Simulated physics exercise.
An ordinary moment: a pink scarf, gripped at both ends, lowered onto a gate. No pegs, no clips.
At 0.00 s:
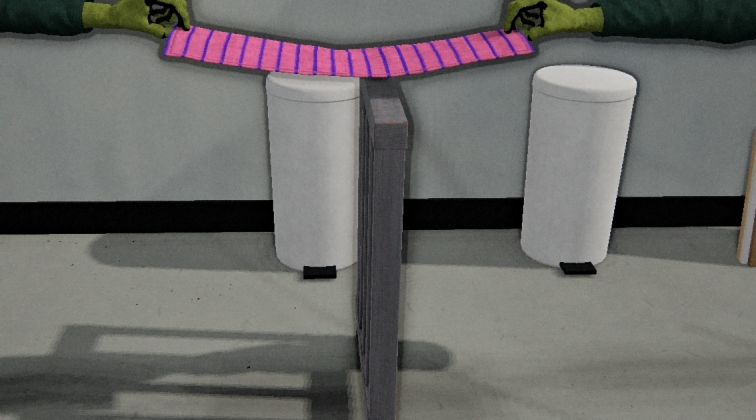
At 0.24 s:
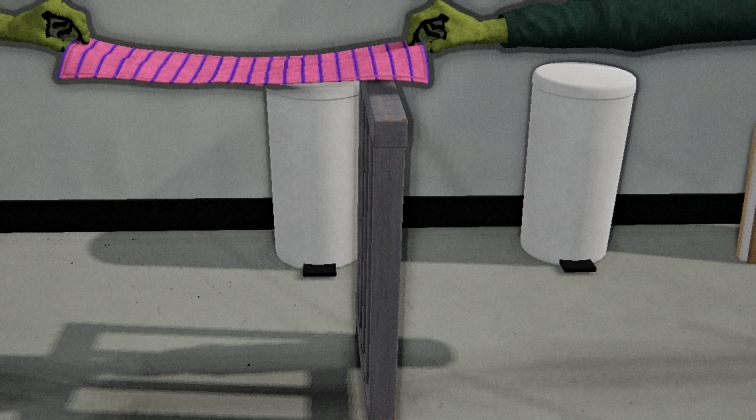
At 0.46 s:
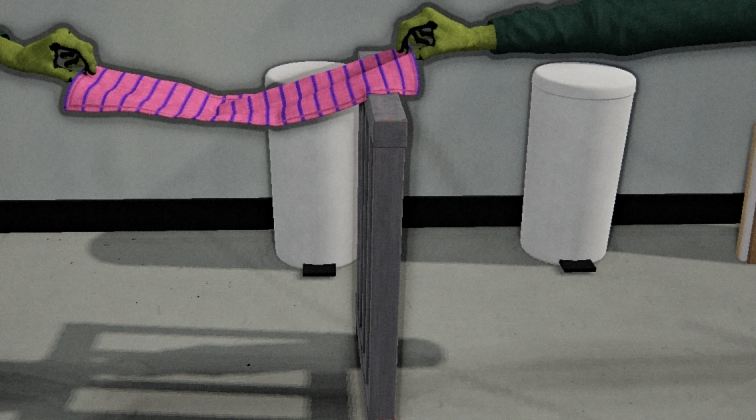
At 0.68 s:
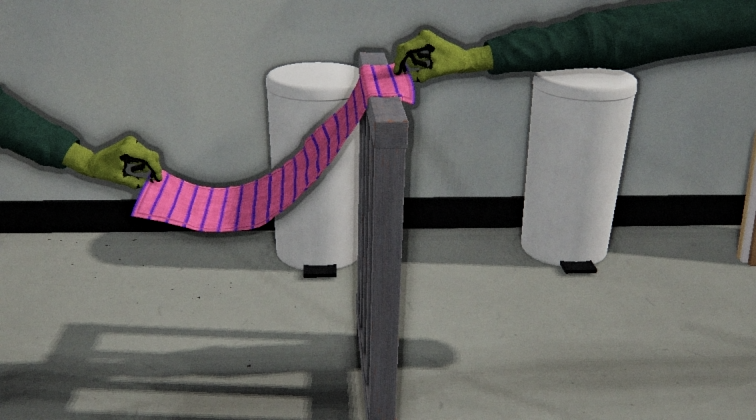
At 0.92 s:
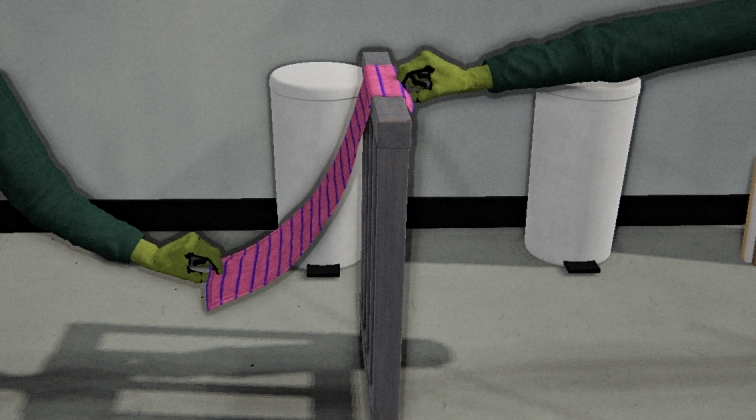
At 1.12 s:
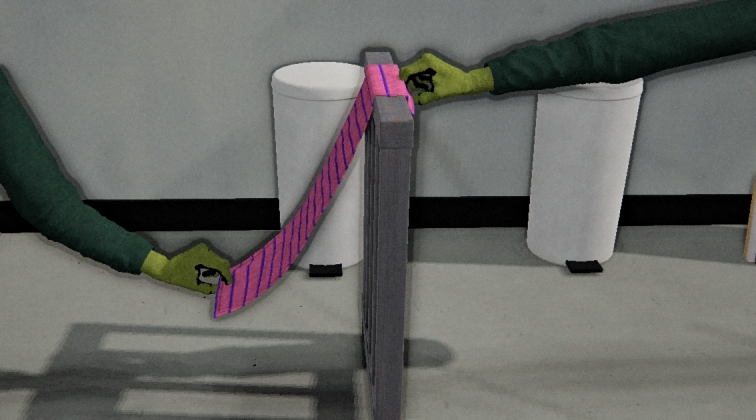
A pink striped scarf, held at both ends by green-gloved hands, shifted left above a gray gate, then was lowered across its top as the left hand drew its end down and slightly inward.
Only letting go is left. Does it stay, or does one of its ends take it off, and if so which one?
Slides off leftward.
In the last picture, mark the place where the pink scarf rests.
It comes to a stop near (317, 395).
After 1.48 s, scarf clear of the top and falling near (321, 300).
After 1.72 s, scarf in a heap on the floor near (318, 394).
In the end, scarf in a heap on the floor near (317, 395). The pink scarf slips off to the left.
